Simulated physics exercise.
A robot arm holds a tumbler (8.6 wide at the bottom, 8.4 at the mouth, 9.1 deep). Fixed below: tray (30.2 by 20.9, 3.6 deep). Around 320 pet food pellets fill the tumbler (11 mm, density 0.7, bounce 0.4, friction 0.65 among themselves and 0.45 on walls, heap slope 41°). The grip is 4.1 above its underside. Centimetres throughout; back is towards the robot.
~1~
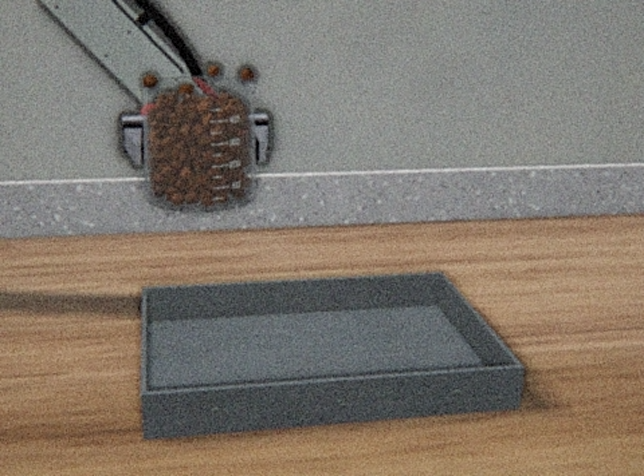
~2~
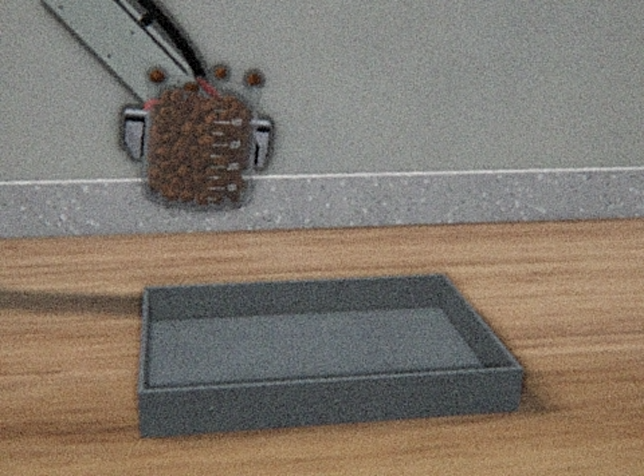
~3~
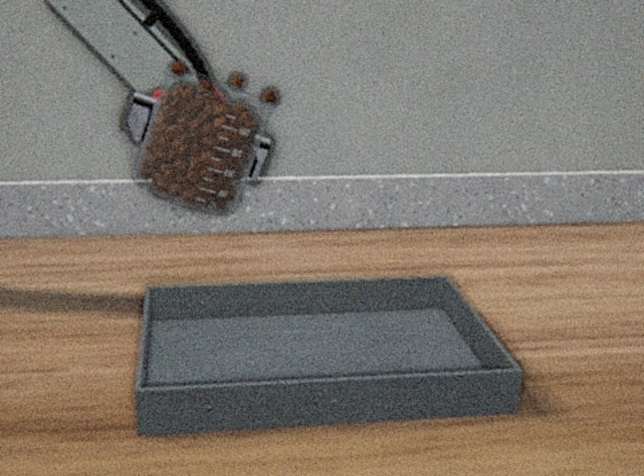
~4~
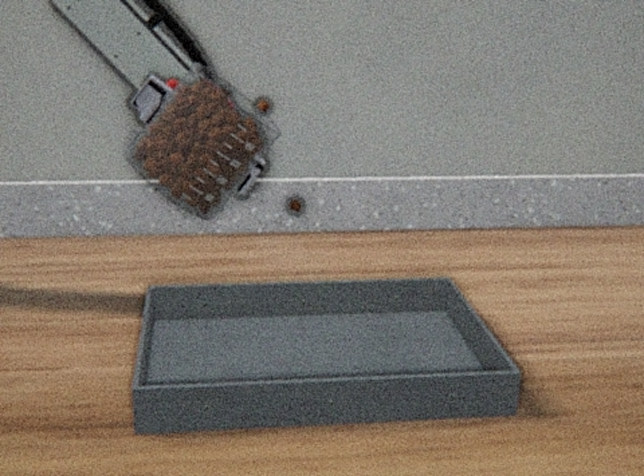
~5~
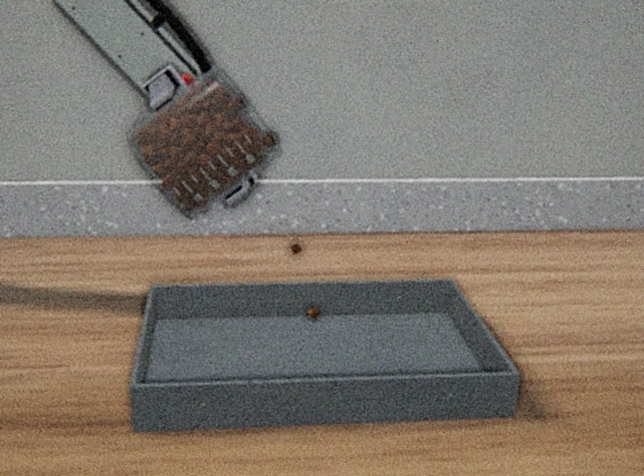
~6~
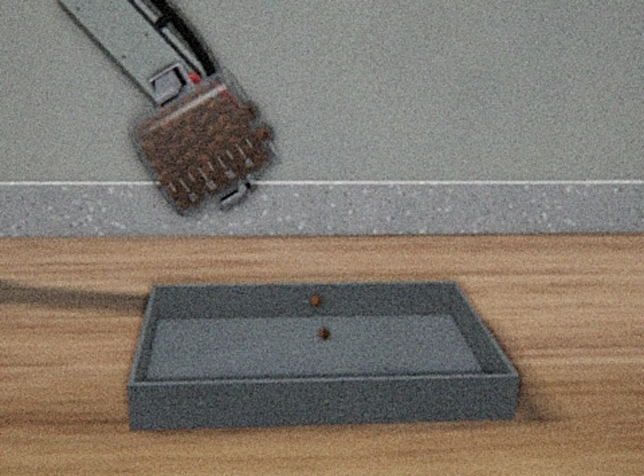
At first, a robot arm holds a clear tumbler heaped with brown pellets nearly upright above and behind an empty gray tray. The arm then tilts the tumbler steadily, its mouth leaning to the right, and two pellets drop into the tray while the rest stay packed inside.
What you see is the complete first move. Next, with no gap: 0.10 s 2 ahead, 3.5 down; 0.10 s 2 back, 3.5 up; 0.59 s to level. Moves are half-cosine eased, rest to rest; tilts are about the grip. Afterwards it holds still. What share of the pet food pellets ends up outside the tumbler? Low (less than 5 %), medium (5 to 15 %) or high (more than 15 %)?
A low share, less than 5 %, ends outside the tumbler.
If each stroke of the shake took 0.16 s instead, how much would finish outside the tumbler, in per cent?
It would be near 0 per cent.
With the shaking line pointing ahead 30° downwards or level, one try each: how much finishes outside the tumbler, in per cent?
About 10 and 20 per cent.
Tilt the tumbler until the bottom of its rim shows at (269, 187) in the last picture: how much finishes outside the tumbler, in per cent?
About 20 per cent.
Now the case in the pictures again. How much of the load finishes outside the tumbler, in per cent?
About 2 per cent.
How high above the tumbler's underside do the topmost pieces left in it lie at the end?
Roughly 9.5 cm.
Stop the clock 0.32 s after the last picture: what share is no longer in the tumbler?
Some 0 per cent.
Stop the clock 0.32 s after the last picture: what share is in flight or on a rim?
Some 1 per cent.
Then, 0.32 s later, tilted 54° forward, highest piece 24 above the table; 317 in the tumbler, 4 in the tray, 4 in flight or on a rim.
Then, 0.63 s later, tilted 10° forward, highest piece 25 above the table; 317 in the tumbler, 8 in the tray.
Then, 0.99 s later, level, highest piece 25 above the table; 317 in the tumbler, 8 in the tray.
Then, 2.04 s later, level, highest piece 25 above the table; 317 in the tumbler, 8 in the tray.
At rest, 317 in the tumbler, 8 in the tray. That is 2 % outside the tumbler.
